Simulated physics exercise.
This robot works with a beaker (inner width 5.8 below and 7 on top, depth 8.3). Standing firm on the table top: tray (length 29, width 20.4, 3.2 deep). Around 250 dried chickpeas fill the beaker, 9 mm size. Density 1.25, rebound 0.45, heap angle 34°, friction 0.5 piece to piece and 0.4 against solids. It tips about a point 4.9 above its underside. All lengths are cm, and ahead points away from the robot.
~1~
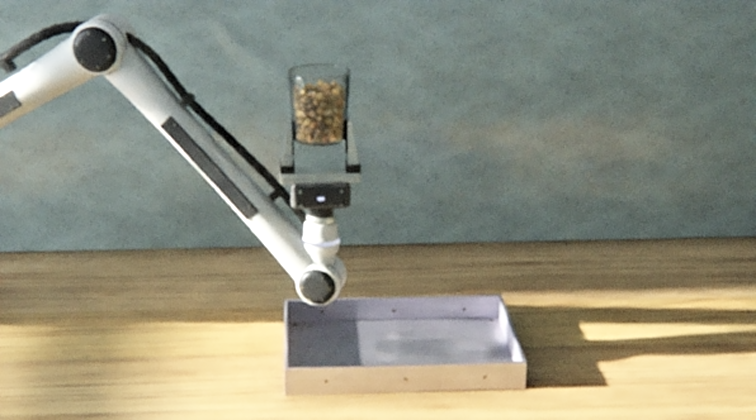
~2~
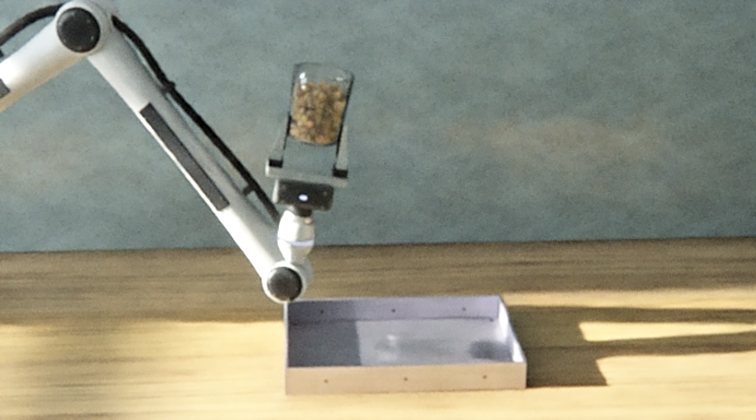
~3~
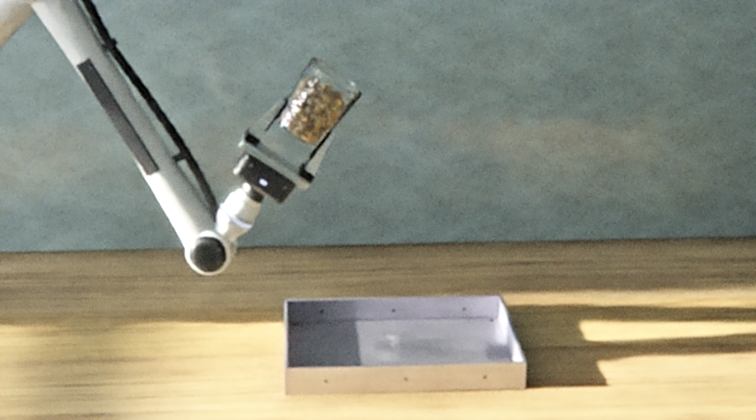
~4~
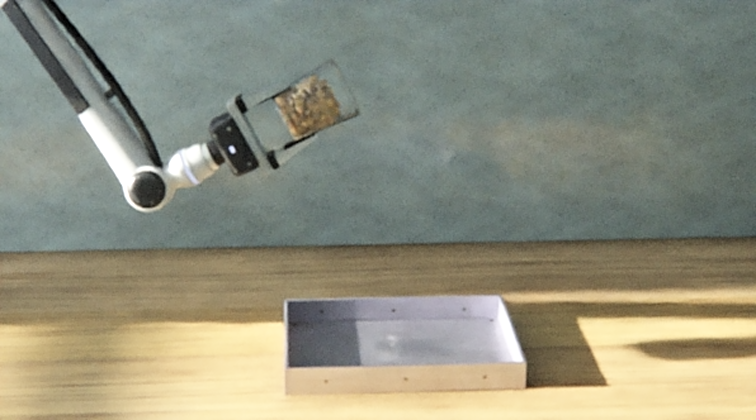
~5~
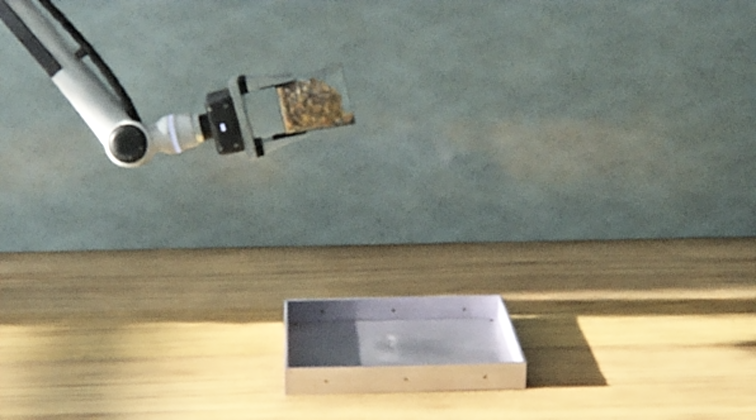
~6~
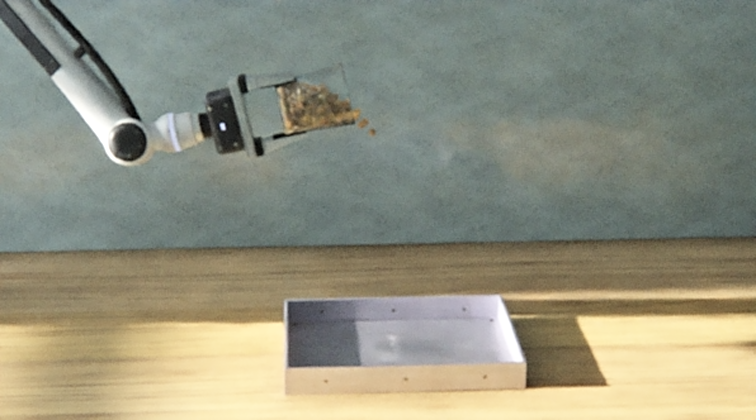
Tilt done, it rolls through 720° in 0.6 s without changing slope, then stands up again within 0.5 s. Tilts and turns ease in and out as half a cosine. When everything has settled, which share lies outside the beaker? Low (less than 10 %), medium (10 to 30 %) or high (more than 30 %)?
A medium share, 10 to 30 %, ends outside the beaker.
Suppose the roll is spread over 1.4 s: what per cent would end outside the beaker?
Then about 45 per cent.
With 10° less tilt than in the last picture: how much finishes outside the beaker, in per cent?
About 5 per cent.
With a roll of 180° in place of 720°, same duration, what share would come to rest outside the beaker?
Then about 15 per cent.
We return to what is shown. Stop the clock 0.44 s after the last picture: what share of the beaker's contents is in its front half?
About 50 per cent.
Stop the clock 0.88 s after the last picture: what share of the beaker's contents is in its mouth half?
Some 35 per cent.
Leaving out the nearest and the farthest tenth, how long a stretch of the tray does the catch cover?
Some 16 cm.
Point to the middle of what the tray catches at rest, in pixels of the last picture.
Around (419, 344).
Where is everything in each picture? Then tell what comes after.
Beaker middle at (319, 106), upright; upper third of the load around (320, 98), from x 295 to 340, top at y 85; 251 in the beaker, in the first picture.
Beaker middle at (318, 106), tipped 10°; upper third of the load around (317, 98), from x 295 to 345, top at y 85, in the second picture.
Beaker middle at (316, 105), tipped 36°; upper third of the load around (313, 97), from x 285 to 340, top at y 80, in the third picture.
Beaker middle at (314, 103), tipped 63°; upper third of the load around (310, 94), from x 280 to 335, top at y 75, in the fourth picture.
Beaker middle at (313, 102), tipped 77°; upper third of the load around (307, 92), from x 280 to 350, top at y 80, in the fifth picture.
Beaker middle at (313, 102), tipped 78°; upper third of the load around (302, 96), from x 280 to 370, top at y 85; 249 in the beaker, 2 in flight or on a rim, in the sixth picture.
Then, 0.44 s later, tipped 78°, highest piece 38 above the table; 217 in the beaker, 18 in the tray, 16 in flight or on a rim.
Then, 0.88 s later, tipped 32°, highest piece 36 above the table; 201 in the beaker, 40 in the tray, 3 on the table or floor, 7 in flight or on a rim.
Then, 1.30 s later, upright, highest piece 37 above the table; 201 in the beaker, 47 in the tray, 3 on the table or floor.
Then, 2.00 s later, upright, highest piece 37 above the table; 201 in the beaker, 47 in the tray, 3 on the table or floor.
At rest, 201 in the beaker, 47 in the tray, 3 on the table or floor. That is 20 % outside the beaker.
